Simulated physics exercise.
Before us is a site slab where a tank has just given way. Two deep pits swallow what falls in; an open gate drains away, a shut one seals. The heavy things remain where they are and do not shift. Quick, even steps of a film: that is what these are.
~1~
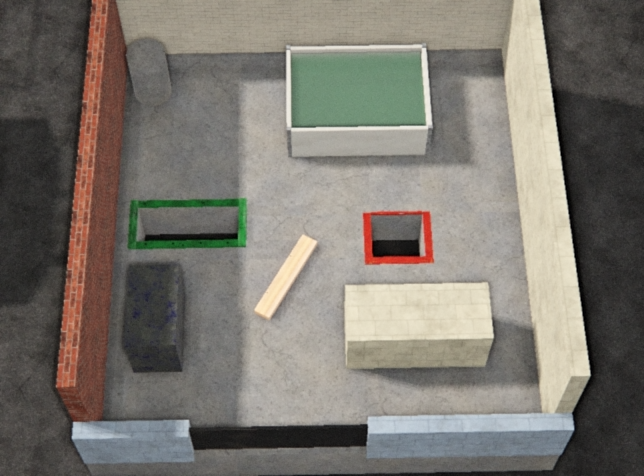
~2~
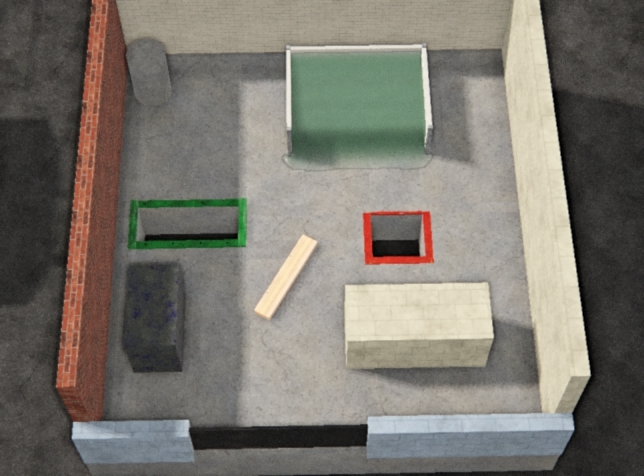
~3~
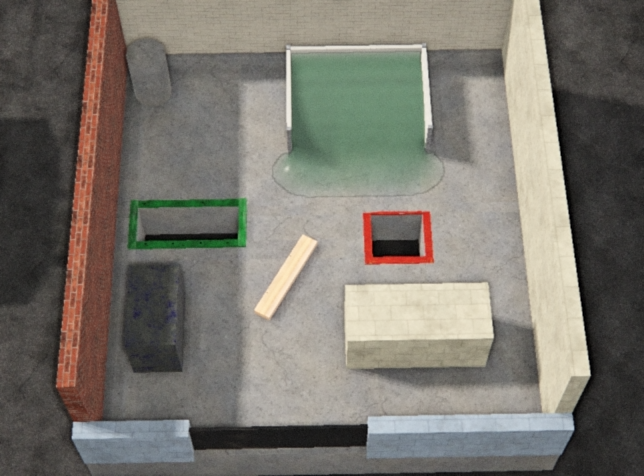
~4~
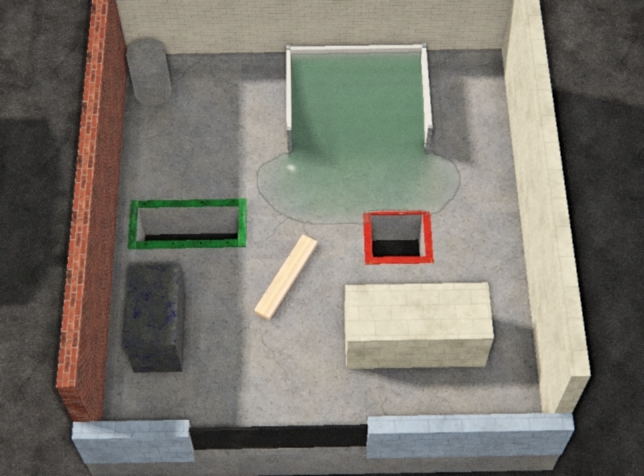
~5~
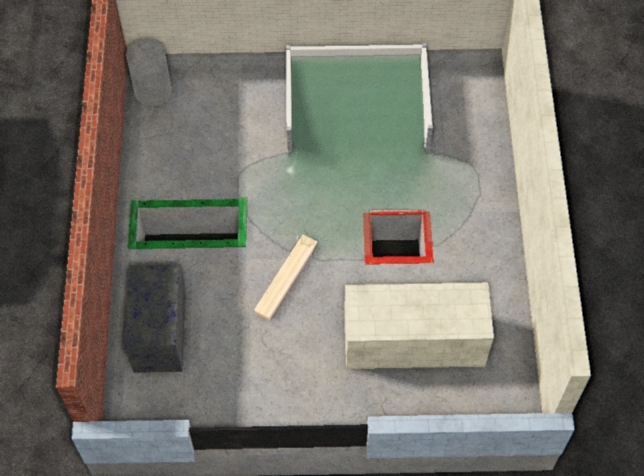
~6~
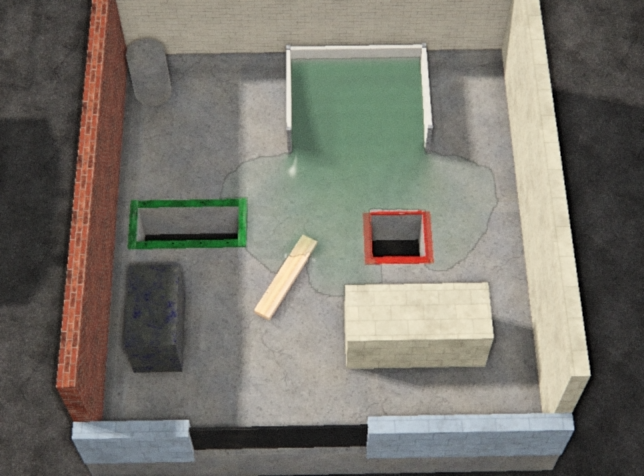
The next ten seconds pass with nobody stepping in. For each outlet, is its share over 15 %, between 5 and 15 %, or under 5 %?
The gate ends up with a share that stays below five per cent. The green pit ends up with a share that stays below five per cent. The red pit ends up with a share topping fifteen per cent.
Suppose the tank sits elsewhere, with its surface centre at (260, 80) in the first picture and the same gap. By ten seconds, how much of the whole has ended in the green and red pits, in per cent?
So green takes 30 % and red takes 12 %.
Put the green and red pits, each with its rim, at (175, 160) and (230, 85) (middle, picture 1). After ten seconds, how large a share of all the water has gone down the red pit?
In per cent: Red 0.
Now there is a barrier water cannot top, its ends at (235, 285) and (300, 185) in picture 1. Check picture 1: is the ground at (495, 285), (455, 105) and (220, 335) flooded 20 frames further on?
Taking the three spots in the order asked, they are waterlogged, bone-dry and waterlogged.
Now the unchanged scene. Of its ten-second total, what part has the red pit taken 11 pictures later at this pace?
Around 60 percent.
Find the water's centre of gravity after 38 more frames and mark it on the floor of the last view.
Roughly (321, 310) in the last picture.
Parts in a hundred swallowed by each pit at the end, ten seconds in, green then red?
Around 2 percent for the first, around 40 percent for the second.
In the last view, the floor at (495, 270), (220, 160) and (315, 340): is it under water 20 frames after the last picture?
As listed: Awash, no water, wet.
A moment on, water covers 35 % of the floor; the gate 0 %, the green pit 0 %, the red pit 14 %.
Next, water covers 50 % of the floor; the gate 0 %, the green pit 1 %, the red pit 23 %.
Then, water covers 55 % of the floor; the gate 0 %, the green pit 1 %, the red pit 29 %.
Later, water covers 70 % of the floor; the gate 0 %, the green pit 2 %, the red pit 34 %.
In the end, water covers 75 % of the floor; the gate 0 %, the green pit 2 %, the red pit 39 %.
